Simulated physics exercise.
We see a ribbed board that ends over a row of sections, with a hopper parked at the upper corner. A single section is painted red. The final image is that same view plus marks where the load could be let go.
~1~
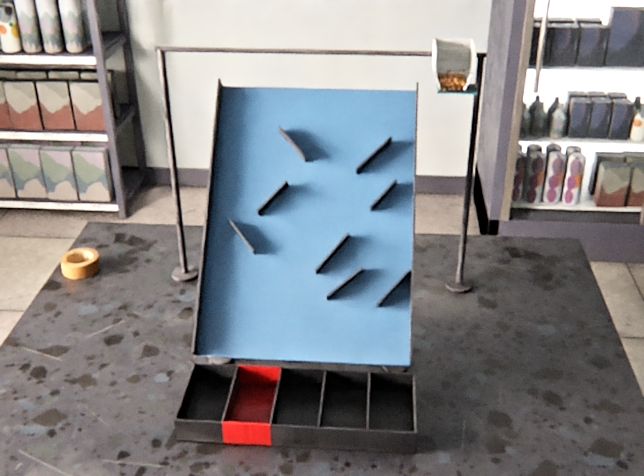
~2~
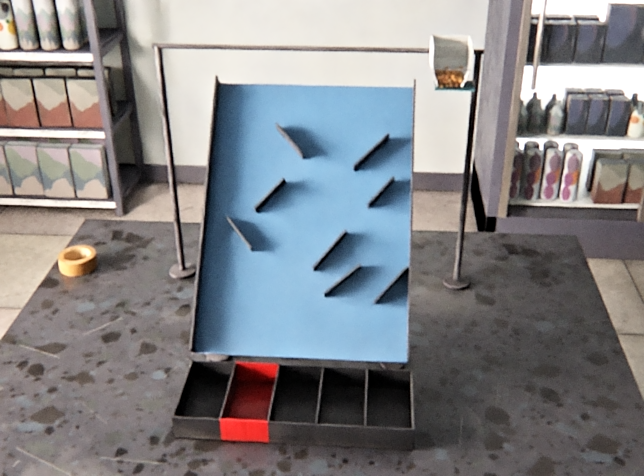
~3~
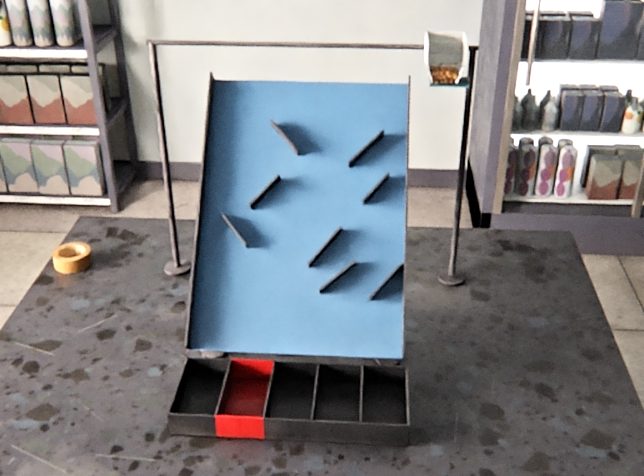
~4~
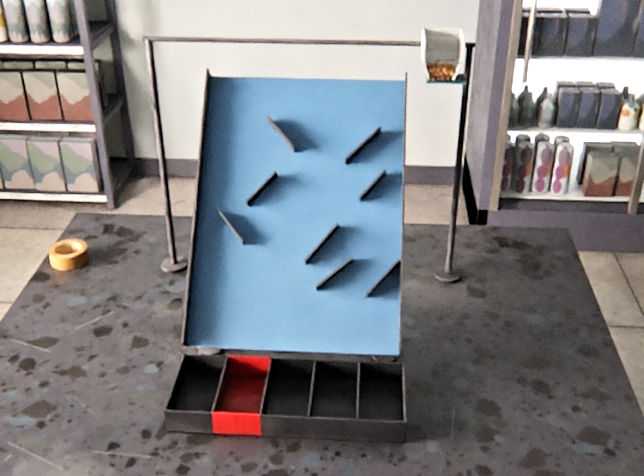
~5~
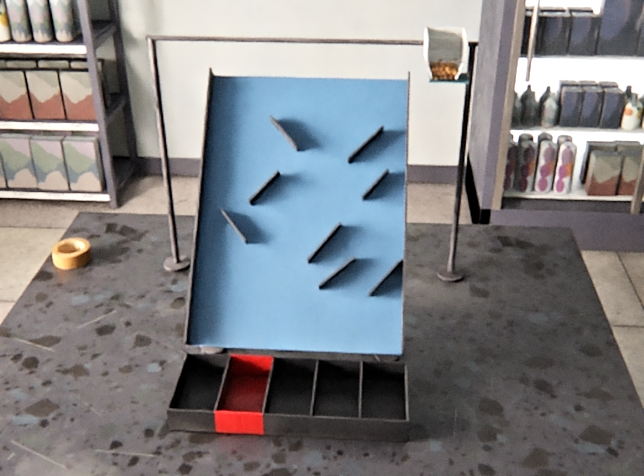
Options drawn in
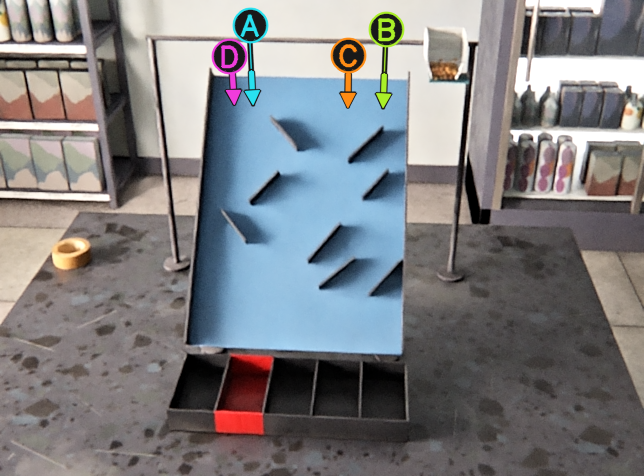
On a dark speckled surface, a ribbed blue board stands still as the view shifts slightly.
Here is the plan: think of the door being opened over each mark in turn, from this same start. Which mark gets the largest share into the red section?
Mark C.
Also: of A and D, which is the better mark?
The answer is A.
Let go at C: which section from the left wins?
The second from the left.
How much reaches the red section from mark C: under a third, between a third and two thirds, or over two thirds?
Mark C gives over two thirds.
On the marked copy, mark A meets the board at (252, 99); mark B meets the board at (383, 102); mark C meets the board at (347, 102); mark D meets the board at (233, 99).
If A is chosen, about a quarter in the red section, about two thirds in other sections.
If B is chosen, about a third in the red section, about two thirds in other sections.
If C is chosen, most in the red section, about a quarter in other sections, a stray few outside the box.
If D is chosen, a stray few in the red section, nearly all in other sections.
